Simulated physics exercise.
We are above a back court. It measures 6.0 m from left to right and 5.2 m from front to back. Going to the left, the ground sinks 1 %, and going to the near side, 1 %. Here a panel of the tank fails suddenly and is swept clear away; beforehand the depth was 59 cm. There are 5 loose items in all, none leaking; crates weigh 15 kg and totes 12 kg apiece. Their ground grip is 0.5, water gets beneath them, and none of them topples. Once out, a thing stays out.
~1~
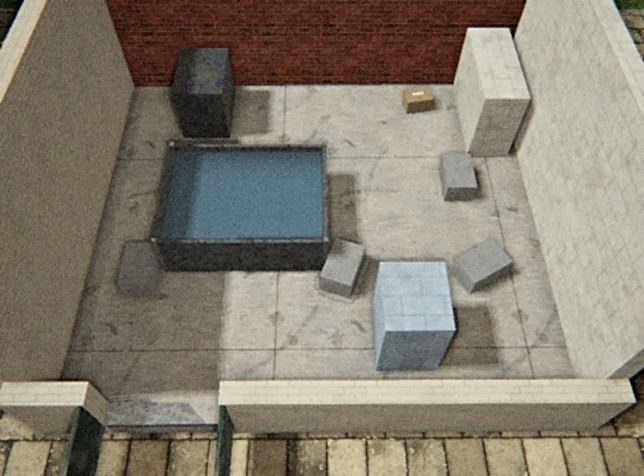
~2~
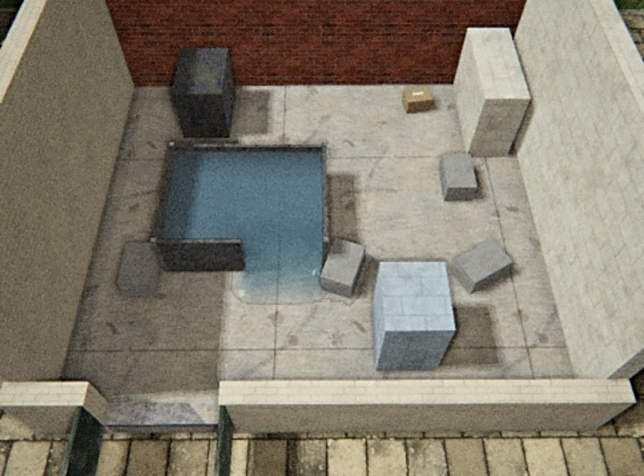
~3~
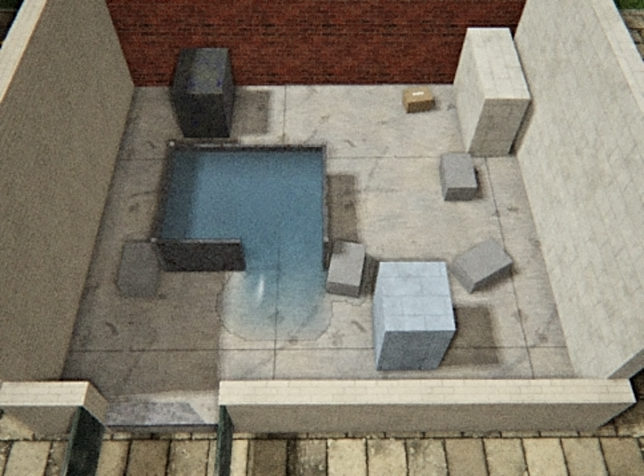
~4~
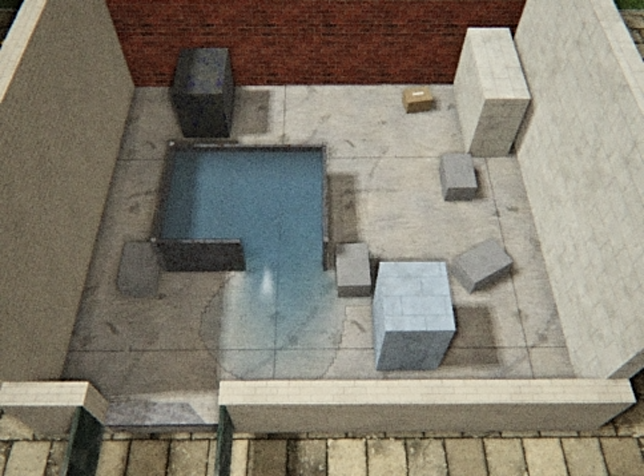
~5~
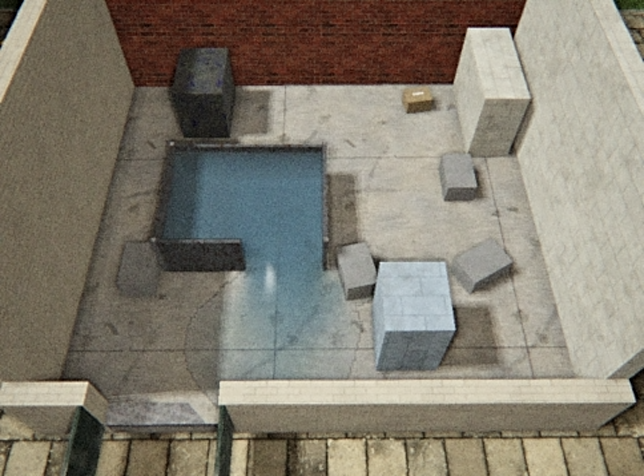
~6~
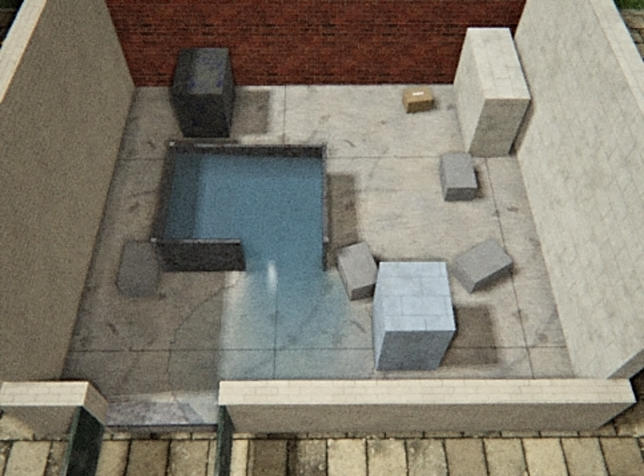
The footage shows a walled court with a water-filled tank, whose near side opens at the right, letting water spread across the floor toward the near wall; a small grey block beside the opening shifts slightly rightward and turns.
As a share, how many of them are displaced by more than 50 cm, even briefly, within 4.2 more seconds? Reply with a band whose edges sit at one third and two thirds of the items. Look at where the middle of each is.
Band: Under one third.
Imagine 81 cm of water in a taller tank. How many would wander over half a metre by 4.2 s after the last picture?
Then it comes to 3.
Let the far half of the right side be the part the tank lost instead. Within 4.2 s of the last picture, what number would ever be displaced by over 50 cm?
The count would be 3.
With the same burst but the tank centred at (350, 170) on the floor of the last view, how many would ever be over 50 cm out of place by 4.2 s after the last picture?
The count would be 2.
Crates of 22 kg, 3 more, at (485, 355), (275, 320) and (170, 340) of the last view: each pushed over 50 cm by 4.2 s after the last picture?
Note, in sequence: Over threshold; over threshold; over threshold.
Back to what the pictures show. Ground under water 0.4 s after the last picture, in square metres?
Wet area: Approx. 7.0 m2.
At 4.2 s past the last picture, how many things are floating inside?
1.
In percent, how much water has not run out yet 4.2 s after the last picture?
84 % or so.
Then, 0.4 s after the last picture 0 of 5 are over 50 cm from their spots; 0 afloat.
Then, 1.5 s after the last picture 0 of 5 are over 50 cm from their spots; 0 afloat.
Then, 2.8 s after the last picture 1 of 5 are over 50 cm from their spots; 0 afloat.
Then, 4.2 s after the last picture 1 of 5 are over 50 cm from their spots, and 1 have been at some point; 1 afloat.
